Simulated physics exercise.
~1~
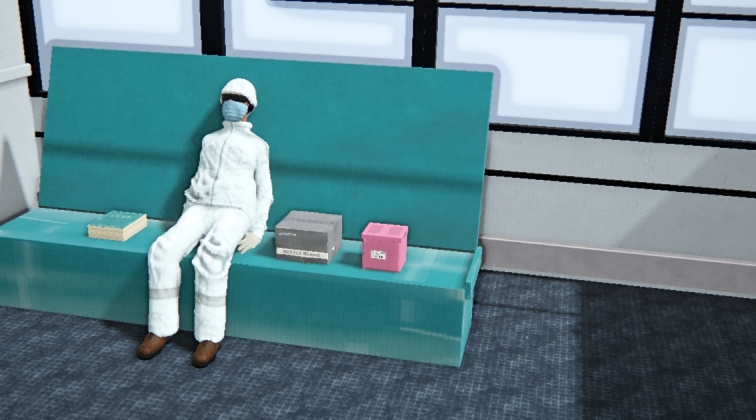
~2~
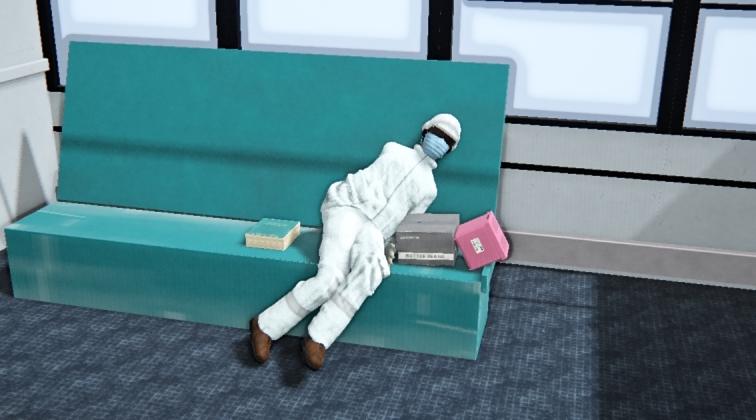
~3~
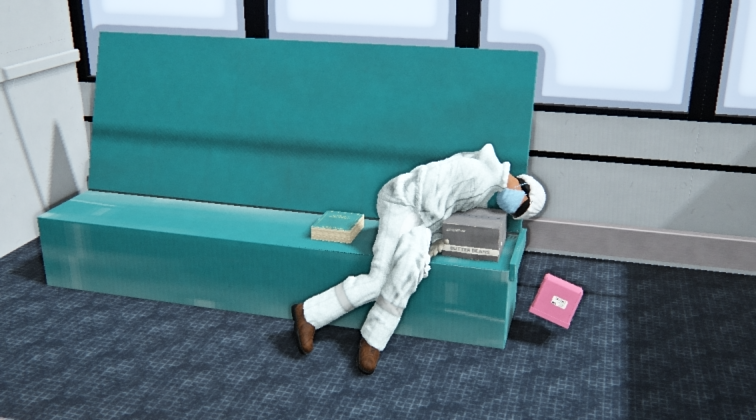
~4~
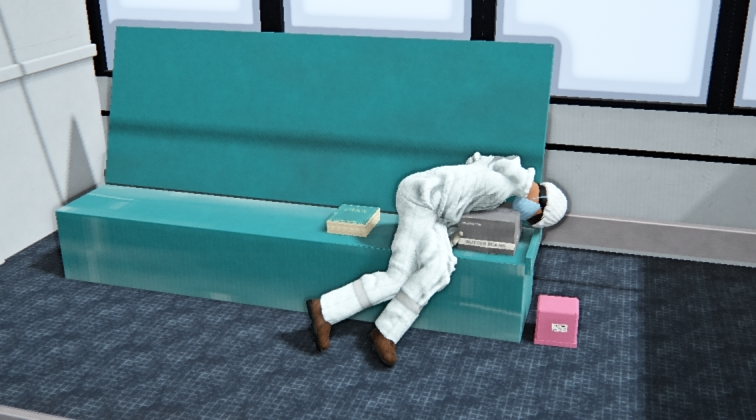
Masked person in white slumping sideways on a teal bench over a grey box, a pink box tumbling off the end to the floor.
